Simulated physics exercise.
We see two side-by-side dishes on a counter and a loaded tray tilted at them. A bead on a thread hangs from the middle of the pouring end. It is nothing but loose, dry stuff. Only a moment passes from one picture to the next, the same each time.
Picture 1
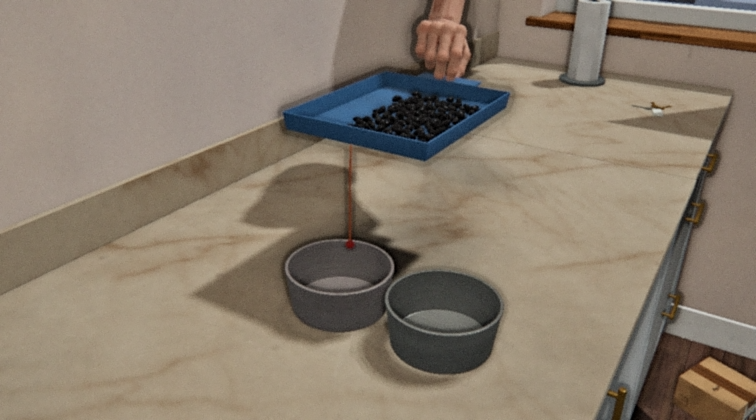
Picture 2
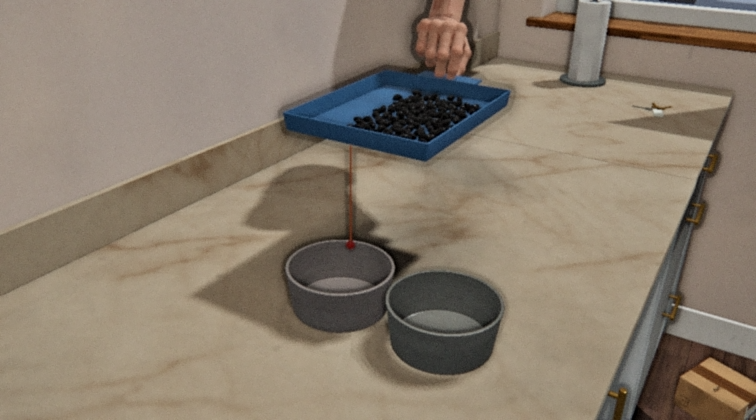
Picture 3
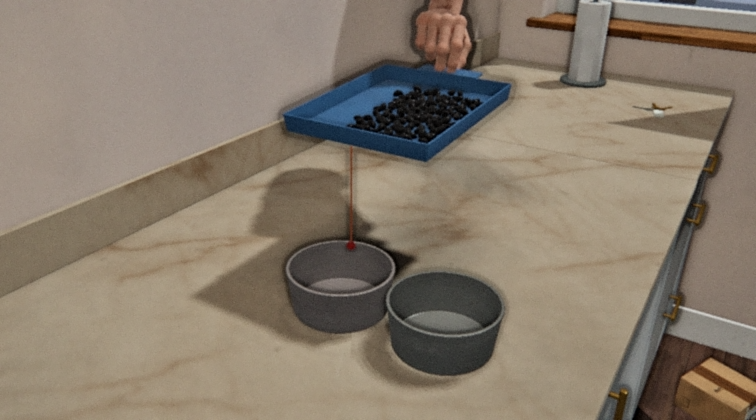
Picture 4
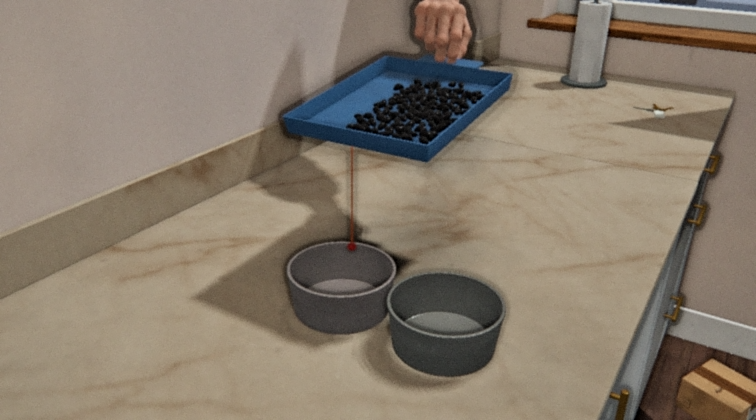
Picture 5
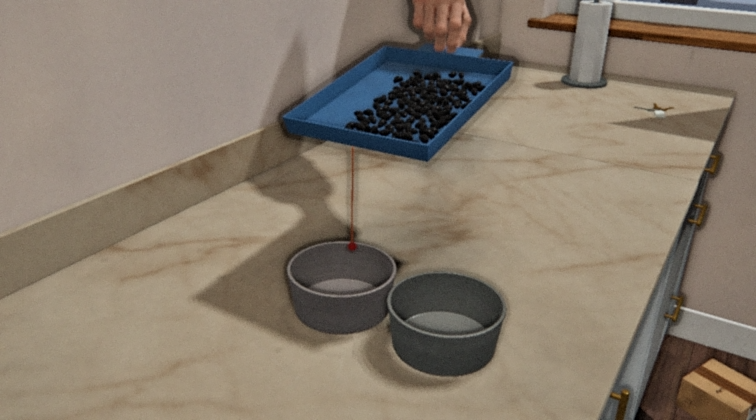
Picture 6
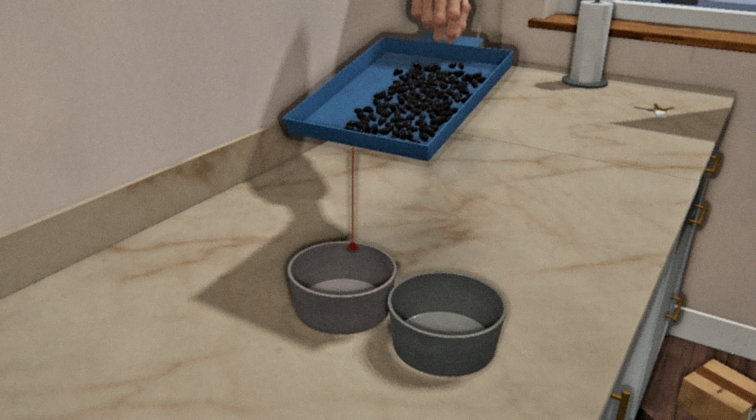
A blue tray of black beans, held by a hand at its far edge, starts nearly level and tilts gradually toward the viewer above two gray dishes on a marbled counter, while a red bead hangs on a thread beneath it.
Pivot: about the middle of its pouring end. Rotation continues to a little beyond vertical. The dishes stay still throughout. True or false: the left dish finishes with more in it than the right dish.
True.
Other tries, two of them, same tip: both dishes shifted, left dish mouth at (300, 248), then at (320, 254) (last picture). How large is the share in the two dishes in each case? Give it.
Try 1: Some 50 %; try 2: Some 50 %.
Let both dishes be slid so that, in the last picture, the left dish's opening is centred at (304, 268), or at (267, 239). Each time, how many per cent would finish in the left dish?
Near 60 % and 10 %.
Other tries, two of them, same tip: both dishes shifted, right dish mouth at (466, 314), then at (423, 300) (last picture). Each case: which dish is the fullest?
Try 1: The left-side dish; try 2: The left-side dish.
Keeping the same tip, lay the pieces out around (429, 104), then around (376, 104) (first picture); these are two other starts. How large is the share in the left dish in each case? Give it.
You'd see roughly 50 per cent first and roughly 40 per cent second.
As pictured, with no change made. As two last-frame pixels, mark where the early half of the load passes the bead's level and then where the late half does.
Around (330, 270), followed by around (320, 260).
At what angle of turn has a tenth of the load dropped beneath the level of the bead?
Roughly 105 degrees at that moment.
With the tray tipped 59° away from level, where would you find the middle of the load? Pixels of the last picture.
Centre estimate: (371, 103).
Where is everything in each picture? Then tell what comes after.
Corners of the pouring end (286, 112) and (426, 142), level; middle of the load (412, 120), black beans; left dish (309, 306); right dish (416, 346); bead on its thread (350, 244), in the first picture.
Corners of the pouring end (286, 112) and (427, 143), level; middle of the load (412, 120), in the second picture.
Corners of the pouring end (286, 114) and (427, 143), tipped barely, level across its low end; middle of the load (413, 117), in the third picture.
Corners of the pouring end (286, 116) and (427, 144), tipped a little, level across its low end; middle of the load (413, 113), in the fourth picture.
Corners of the pouring end (286, 116) and (426, 144), tipped a little, level across its low end; middle of the load (413, 108), in the fifth picture.
Corners of the pouring end (286, 117) and (426, 144), tipped a little, level across its low end; middle of the load (413, 103); left dish (312, 308); right dish (419, 348), in the sixth picture.
Just after the last frame, tray tipped steeply; every one on the tray.
A moment on, tray tipped right over; almost all on the tray; just a few in the air.
Further on, tray tipped past a quarter turn; just a few in the right dish; roughly half in the left dish; roughly half outside both; just a few in the air.
When it is over, tray tipped past a quarter turn; just a few in the right dish; roughly half in the left dish; roughly half outside both; just a few in the air.
